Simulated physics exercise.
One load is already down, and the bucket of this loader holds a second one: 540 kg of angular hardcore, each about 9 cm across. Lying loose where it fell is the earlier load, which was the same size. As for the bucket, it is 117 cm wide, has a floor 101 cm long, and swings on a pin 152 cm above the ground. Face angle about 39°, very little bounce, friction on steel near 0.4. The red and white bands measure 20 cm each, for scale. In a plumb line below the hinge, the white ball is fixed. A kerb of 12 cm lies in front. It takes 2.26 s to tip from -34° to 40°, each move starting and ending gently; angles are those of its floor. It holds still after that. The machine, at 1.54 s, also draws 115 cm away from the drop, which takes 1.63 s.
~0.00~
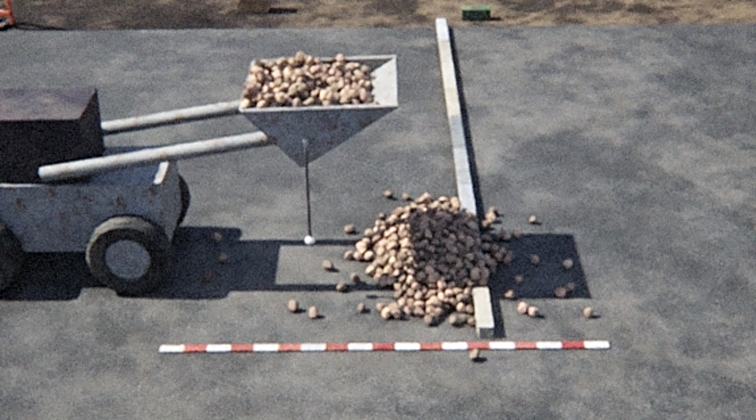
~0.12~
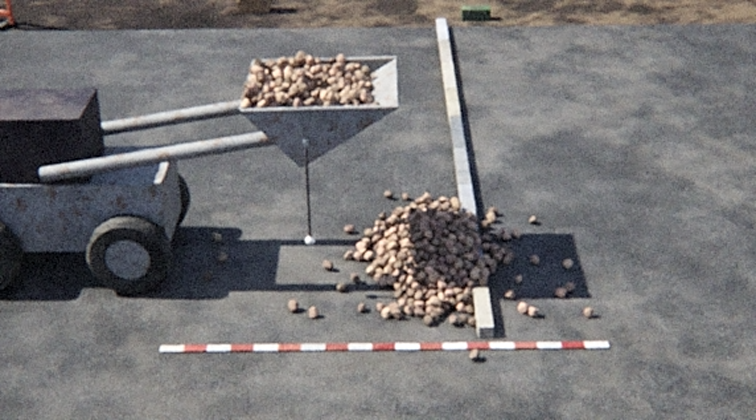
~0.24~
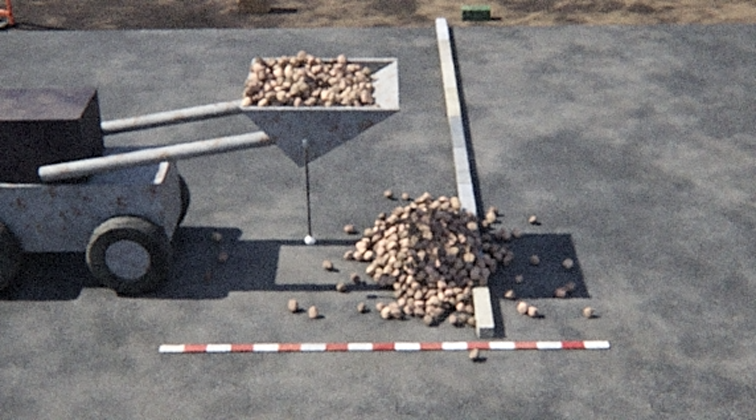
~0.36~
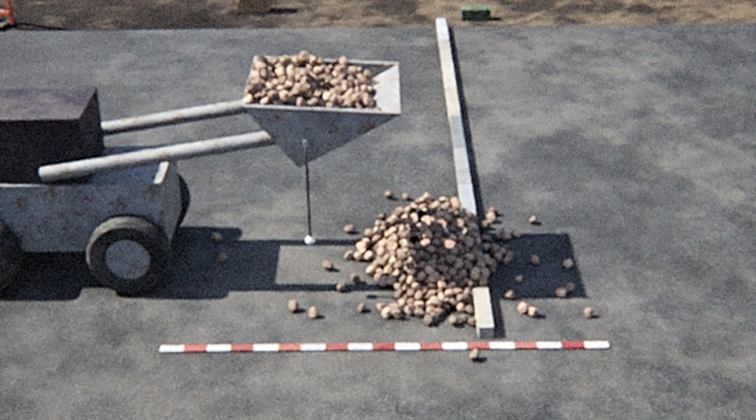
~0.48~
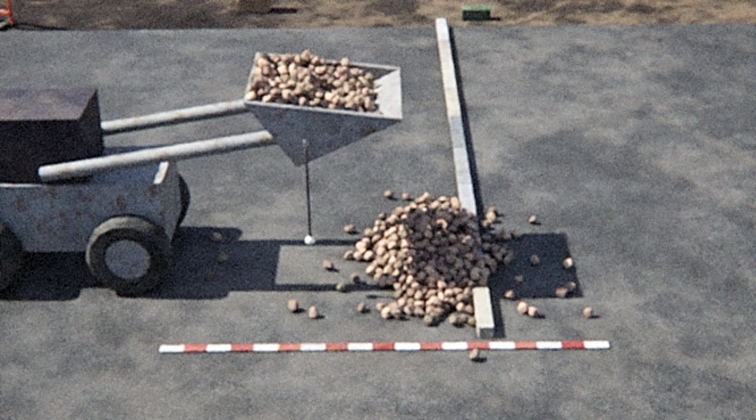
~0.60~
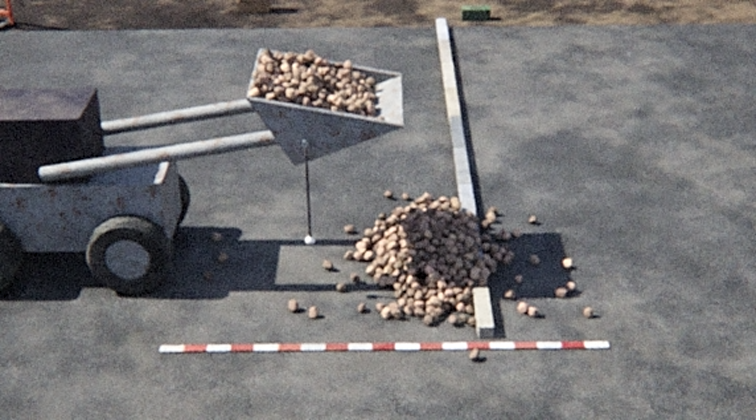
A raised metal bucket full of brownish stones stayed still at first, then slowly tilted a little down to the right, while the machine holding it and the pile across the kerb stayed put.
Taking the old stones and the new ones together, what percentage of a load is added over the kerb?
About 0 per cent.
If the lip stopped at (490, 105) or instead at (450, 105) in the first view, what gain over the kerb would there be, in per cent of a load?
I'd expect near 40 per cent first and near 15 per cent next.
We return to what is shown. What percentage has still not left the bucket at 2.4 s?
Estimate: 5 % remaining inside, roughly.
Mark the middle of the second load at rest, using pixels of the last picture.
Around (366, 246).
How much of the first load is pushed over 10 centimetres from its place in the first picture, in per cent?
Close to 0 in a hundred of them.
After 1.7 s the floor is at 28°; in per cent of one load, 96 in the bucket, 99 on this side of the kerb, 5 over the kerb; the foremost stones are at (550, 271).
After 2.4 s the floor is at 40°; in per cent of one load, 7 in the bucket, 189 on this side of the kerb, 5 over the kerb; the foremost stones are at (550, 271).
After 3.6 s the floor is at 40°; in per cent of one load, 0 in the bucket, 195 on this side of the kerb, 5 over the kerb; the foremost stones are at (550, 271).
After 6.5 s the floor is at 40°; in per cent of one load, 0 in the bucket, 195 on this side of the kerb, 5 over the kerb; the foremost stones are at (550, 271). Net gain over the kerb, 0.
